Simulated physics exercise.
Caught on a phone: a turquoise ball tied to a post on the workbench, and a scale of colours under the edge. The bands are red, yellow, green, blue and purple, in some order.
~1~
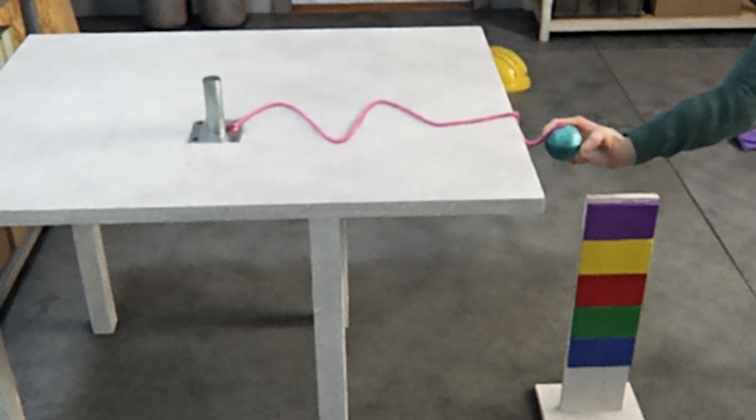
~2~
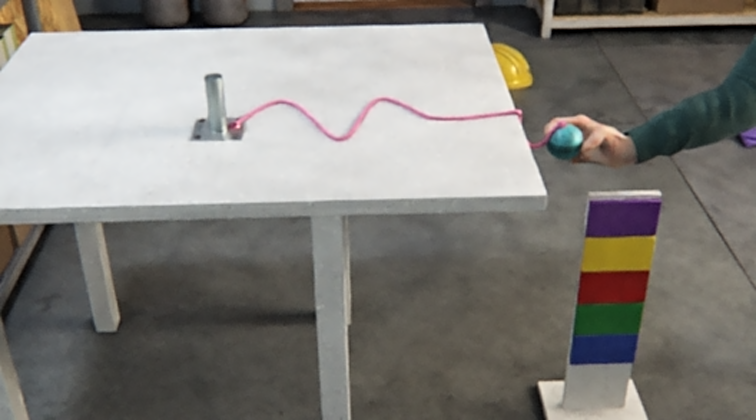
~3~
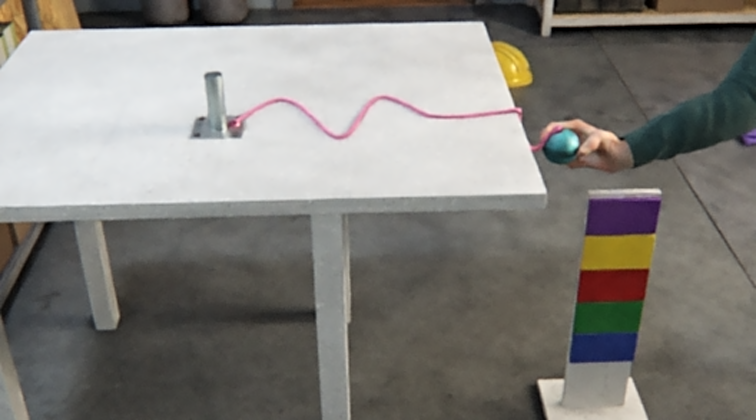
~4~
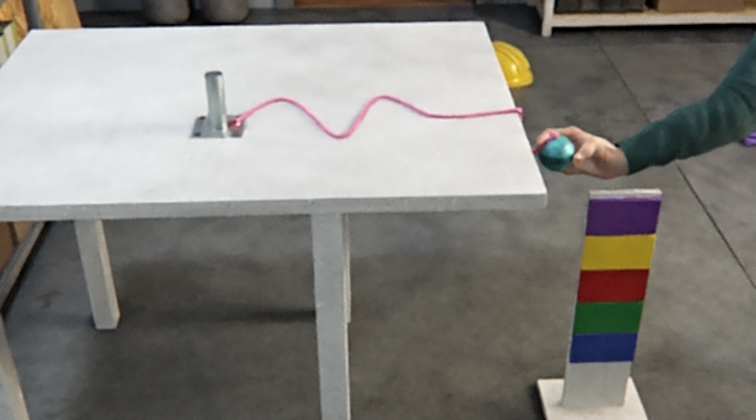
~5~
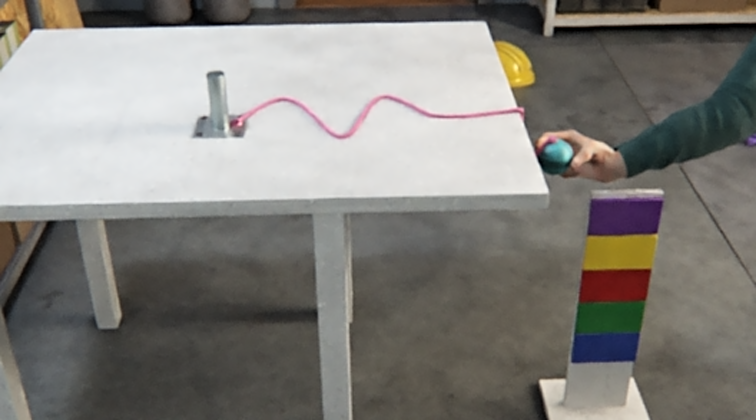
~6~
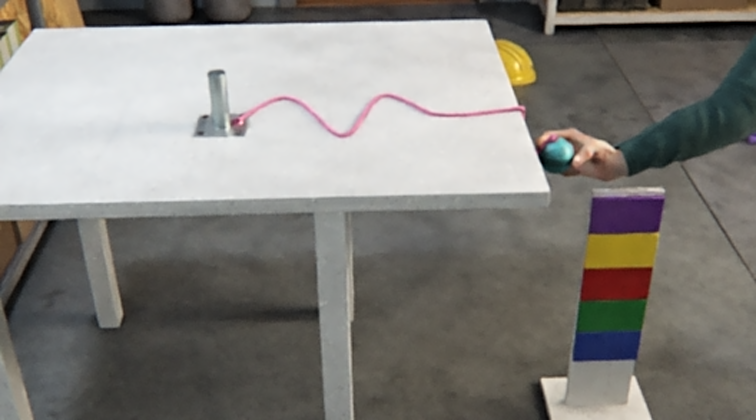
The video shows a hand holding a turquoise ball just off the right edge of a white workbench, above a scale of coloured bands, with a slack pink cord running to a metal post; the hand shifts the ball only slightly.
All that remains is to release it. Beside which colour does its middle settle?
Its middle rests at the green band.
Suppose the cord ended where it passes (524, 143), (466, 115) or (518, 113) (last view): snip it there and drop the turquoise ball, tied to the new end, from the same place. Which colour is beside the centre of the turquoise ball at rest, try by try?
It would be red; purple; yellow.
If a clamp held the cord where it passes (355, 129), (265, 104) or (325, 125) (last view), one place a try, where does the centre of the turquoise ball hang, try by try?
About (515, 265), (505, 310) and (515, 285).
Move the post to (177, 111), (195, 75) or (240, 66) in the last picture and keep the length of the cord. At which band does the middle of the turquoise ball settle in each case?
One after the other, red; red; green.
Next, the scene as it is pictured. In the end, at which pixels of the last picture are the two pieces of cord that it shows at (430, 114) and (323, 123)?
About (515, 174), and the other about (391, 114).
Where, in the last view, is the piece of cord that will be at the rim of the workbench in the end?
That spot is around (381, 97).
Early on, ball near (533, 317); level with green.
Midway, ball near (476, 318); level with green.
Near the end, ball near (519, 320); level with green.
Finally, ball near (500, 327); level with green. The green one.
